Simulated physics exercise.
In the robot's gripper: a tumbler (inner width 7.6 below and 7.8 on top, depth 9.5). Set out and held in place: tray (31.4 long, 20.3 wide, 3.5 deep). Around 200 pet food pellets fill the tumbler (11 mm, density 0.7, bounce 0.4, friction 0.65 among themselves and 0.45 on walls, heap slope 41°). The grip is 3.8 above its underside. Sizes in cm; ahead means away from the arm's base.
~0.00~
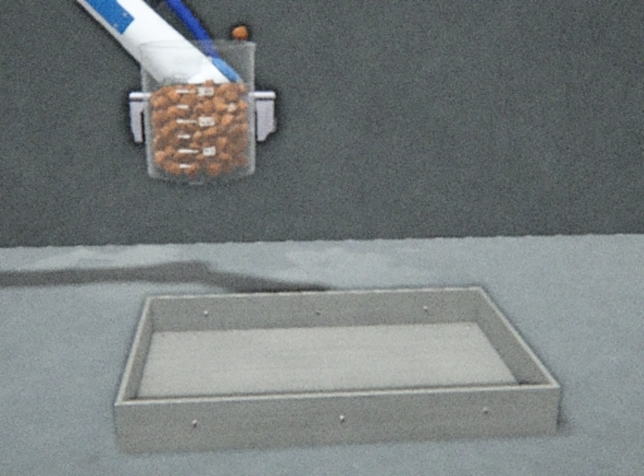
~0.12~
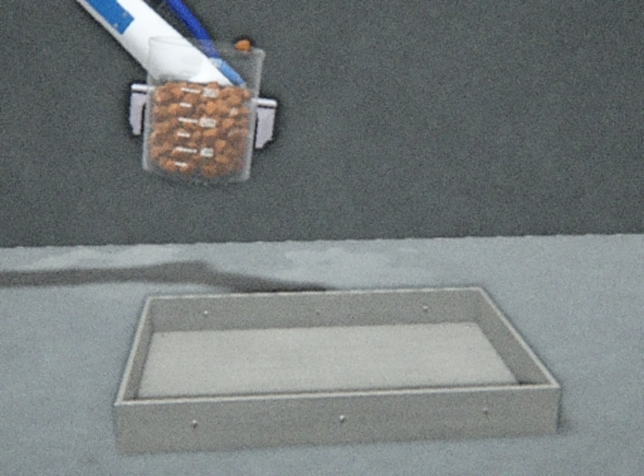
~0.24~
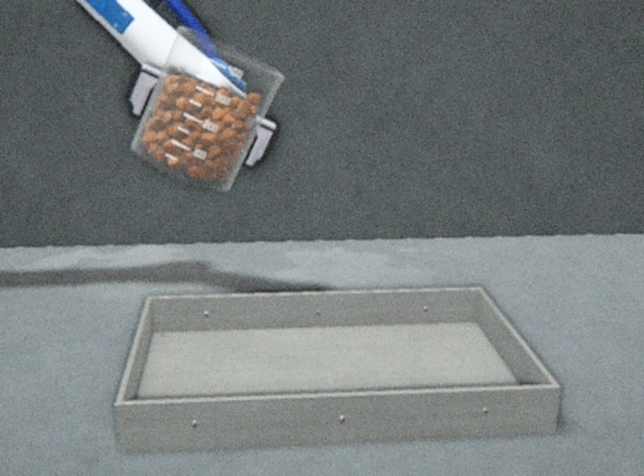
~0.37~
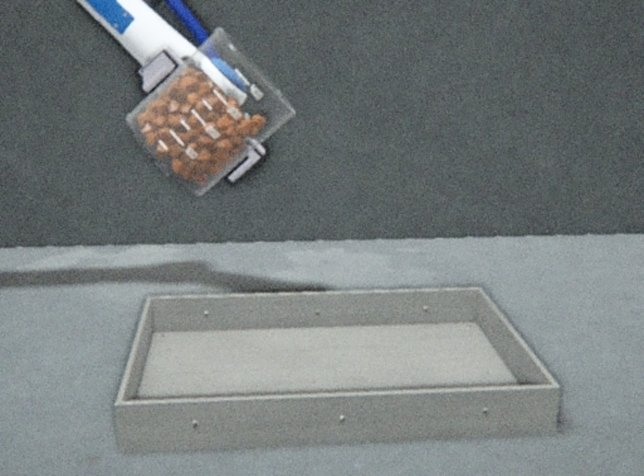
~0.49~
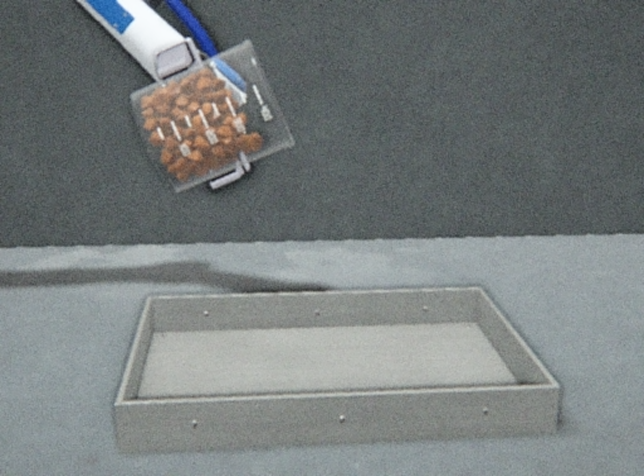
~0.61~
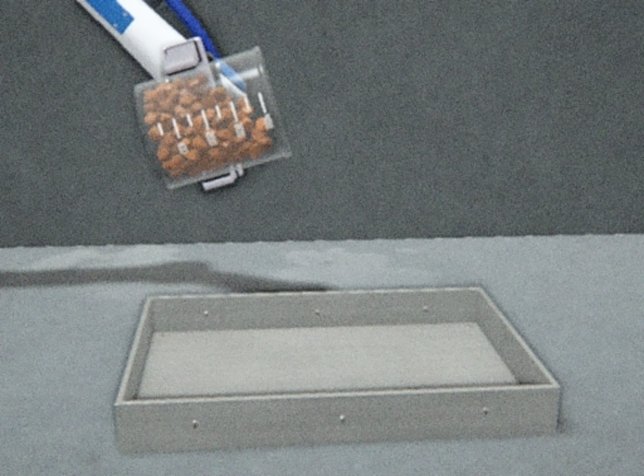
Above a shallow, empty gray tray on a gray surface, a robotic arm's gripper holds a clear tumbler packed with brown pellets upright, then rotates it steadily to the right until it is nearly on its side, pellets still inside.
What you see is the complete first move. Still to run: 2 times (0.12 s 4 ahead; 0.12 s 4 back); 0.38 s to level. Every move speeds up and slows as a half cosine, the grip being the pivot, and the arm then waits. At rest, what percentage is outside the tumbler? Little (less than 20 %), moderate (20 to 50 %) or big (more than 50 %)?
Share outside the tumbler: Moderate (20 to 50 %).
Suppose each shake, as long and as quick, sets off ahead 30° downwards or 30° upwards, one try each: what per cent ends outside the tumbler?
Some 5 and 45 per cent.
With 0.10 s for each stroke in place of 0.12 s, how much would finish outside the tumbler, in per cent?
It would be near 40 per cent.
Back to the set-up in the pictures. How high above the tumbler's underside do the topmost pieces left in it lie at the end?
Roughly 7.0 cm.
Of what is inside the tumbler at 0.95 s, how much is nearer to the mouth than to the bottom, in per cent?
Roughly 45 per cent.
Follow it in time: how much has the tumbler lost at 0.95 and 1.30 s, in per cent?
About 10, 30.
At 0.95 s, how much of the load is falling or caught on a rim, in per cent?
Some 3 per cent.
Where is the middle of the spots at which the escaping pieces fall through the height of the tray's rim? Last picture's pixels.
Around (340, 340).
By 0.95 s, tilted 74° forward, highest piece 23 above the table; 180 in the tumbler, 17 in the tray, 7 in flight or on a rim.
By 1.30 s, tilted 32° forward, highest piece 25 above the table; 144 in the tumbler, 58 in the tray, 2 in flight or on a rim.
By 1.67 s, level, highest piece 25 above the table; 144 in the tumbler, 60 in the tray.
By 2.72 s, level, highest piece 25 above the table; 144 in the tumbler, 60 in the tray.
Final count, 144 in the tumbler, 60 in the tray. That is 29 % outside the tumbler.
